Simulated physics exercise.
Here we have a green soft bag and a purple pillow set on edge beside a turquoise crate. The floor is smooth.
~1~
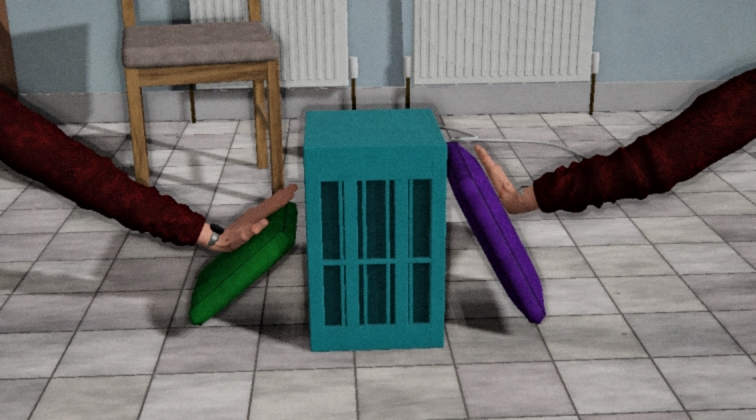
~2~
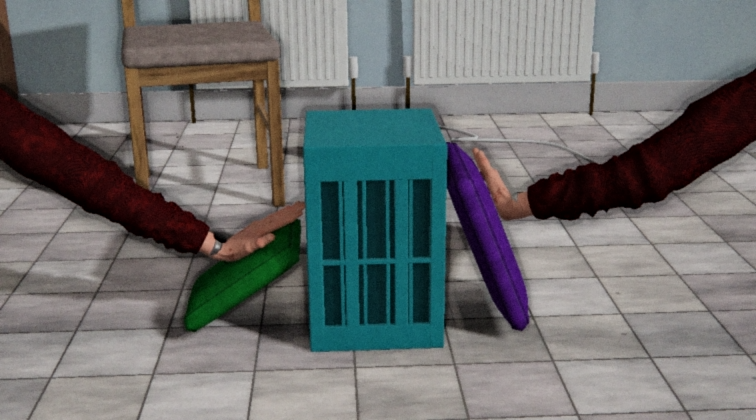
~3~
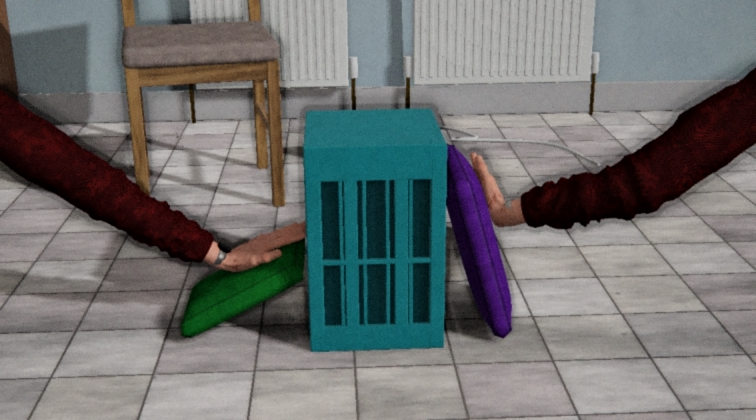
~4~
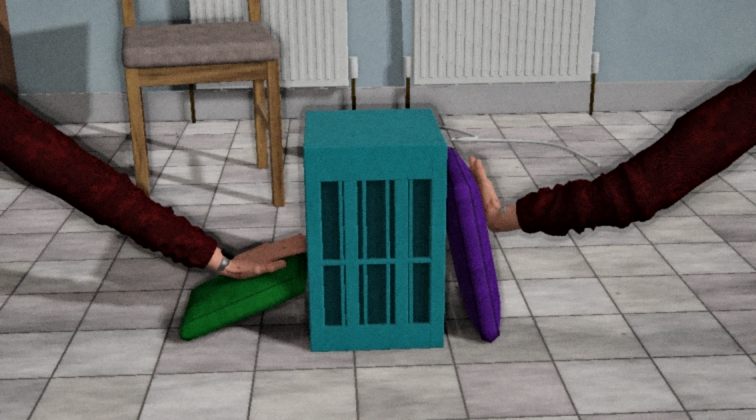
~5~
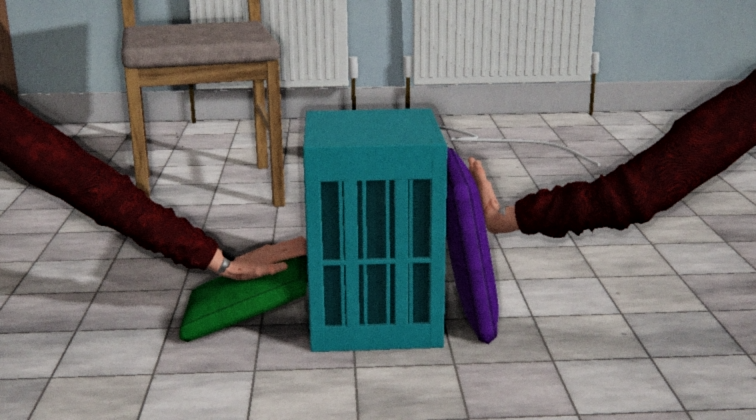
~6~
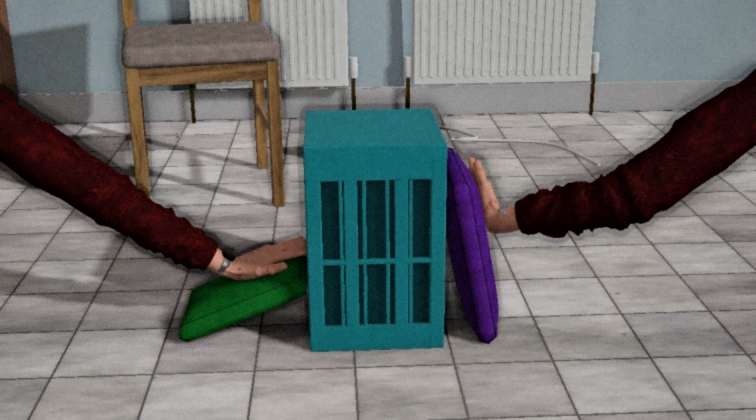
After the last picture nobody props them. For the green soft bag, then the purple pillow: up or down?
As it turns out, the green soft bag slides down flat; the purple pillow keeps leaning.
Then, 0.20 s after the last picture, soft bag flat on the floor near (245, 308); pillow leaning near (466, 243).
Then, 0.36 s after the last picture, soft bag flat on the floor near (242, 309); pillow leaning near (465, 243).
At rest, soft bag flat on the floor near (242, 309); pillow leaning near (465, 243). The green soft bag slips and lies down and the purple pillow holds its lean.
